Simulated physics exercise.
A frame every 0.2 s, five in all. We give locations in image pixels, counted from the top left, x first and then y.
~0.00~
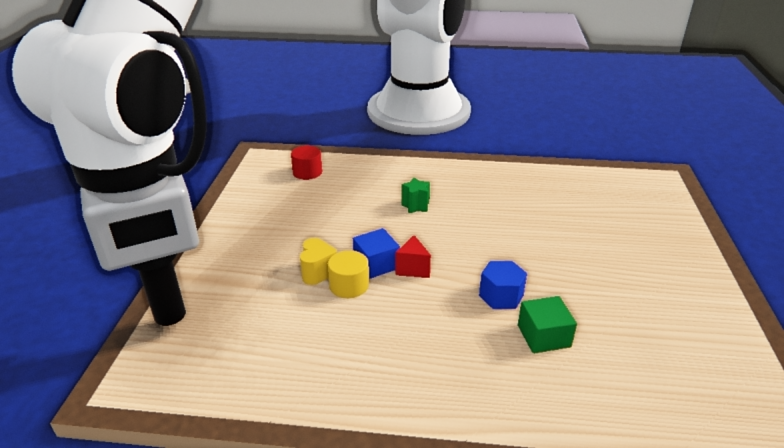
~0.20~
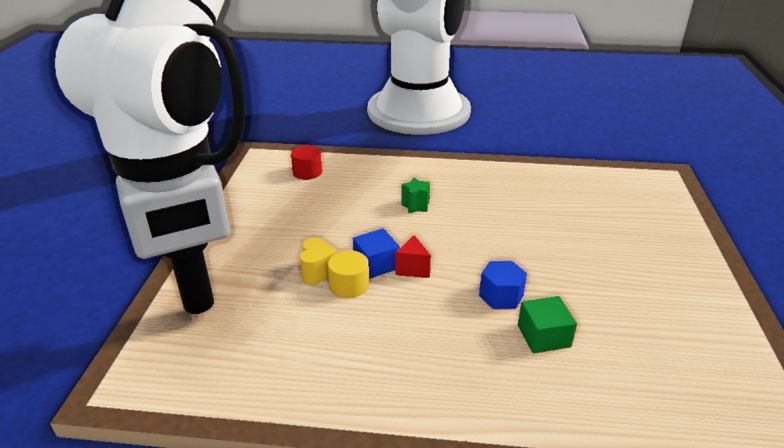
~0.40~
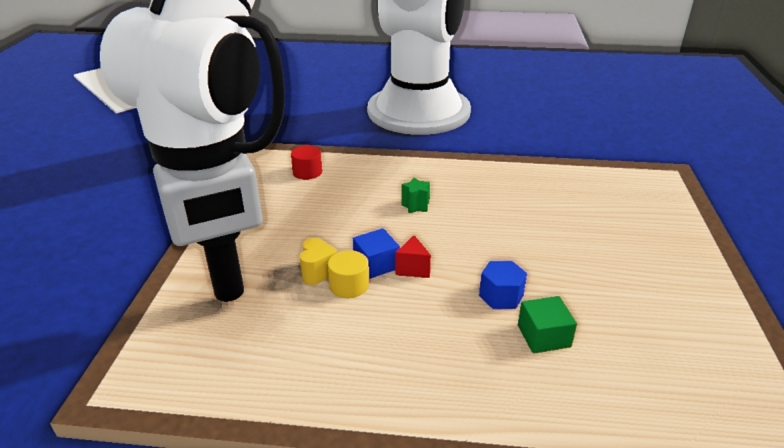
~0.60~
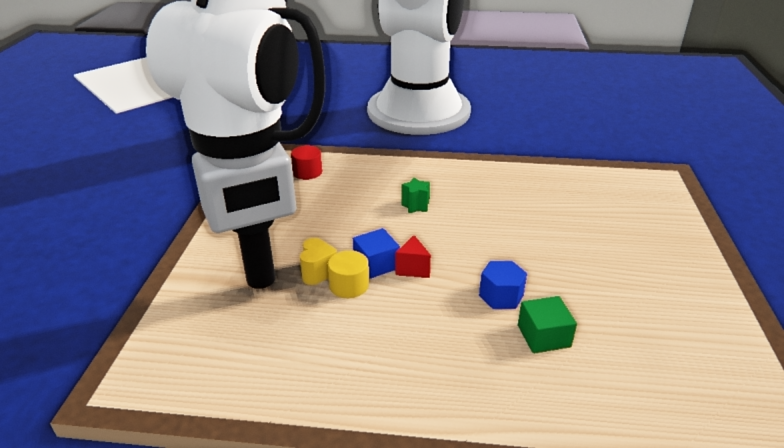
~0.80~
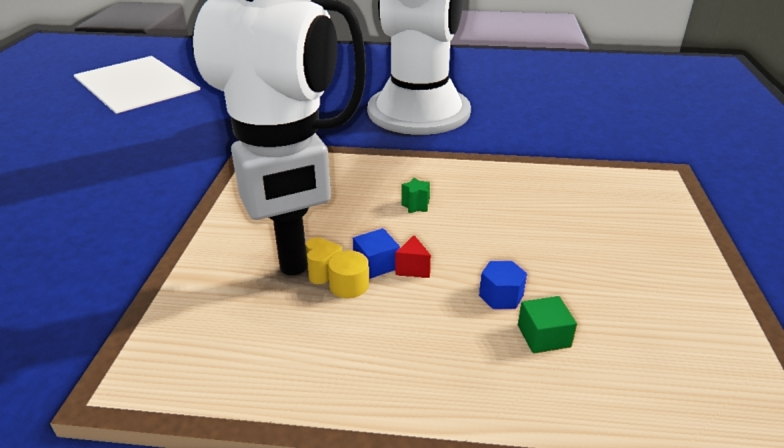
A white robot arm with a black peg slides steadily rightward and slightly away over a pale wooden board on a blue surface, seen from a fixed, raised viewpoint. Yellow heart and cylinder, blue square and red triangular piece cluster near the middle, with red cylinder and green star behind, blue hexagon and green block to the right. The peg reaches the heart, which shifts slightly right, while the others stay still.
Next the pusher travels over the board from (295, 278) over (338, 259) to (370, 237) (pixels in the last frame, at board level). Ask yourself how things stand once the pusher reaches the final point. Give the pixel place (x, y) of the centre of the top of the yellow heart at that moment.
At roughly (394, 214).
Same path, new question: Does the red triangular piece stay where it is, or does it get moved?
By the end it has moved.
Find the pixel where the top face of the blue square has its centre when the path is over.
The answer is (414, 230).
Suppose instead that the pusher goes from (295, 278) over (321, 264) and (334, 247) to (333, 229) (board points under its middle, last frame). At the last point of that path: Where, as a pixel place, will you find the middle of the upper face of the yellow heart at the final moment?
The middle of its top is at (357, 225).
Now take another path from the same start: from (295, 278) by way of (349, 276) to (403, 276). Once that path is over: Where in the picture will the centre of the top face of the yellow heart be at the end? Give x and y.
I'd say the yellow heart ends with its top centre at (354, 236).
On the path given first. One third of the way, pusher (324, 254); yellow heart (349, 239); yellow cylinder (357, 263); blue square (388, 237); red triangular piece (420, 248).
Two thirds of the way, pusher (350, 241); yellow heart (375, 226); yellow cylinder (357, 263); blue square (409, 231), turned 50° clockwise; red triangular piece (427, 250), turned 20° clockwise.
At the end, pusher (370, 226); yellow heart (394, 214); yellow cylinder (357, 263); blue square (414, 230), turned 65° clockwise; red triangular piece (427, 250), turned 20° clockwise.
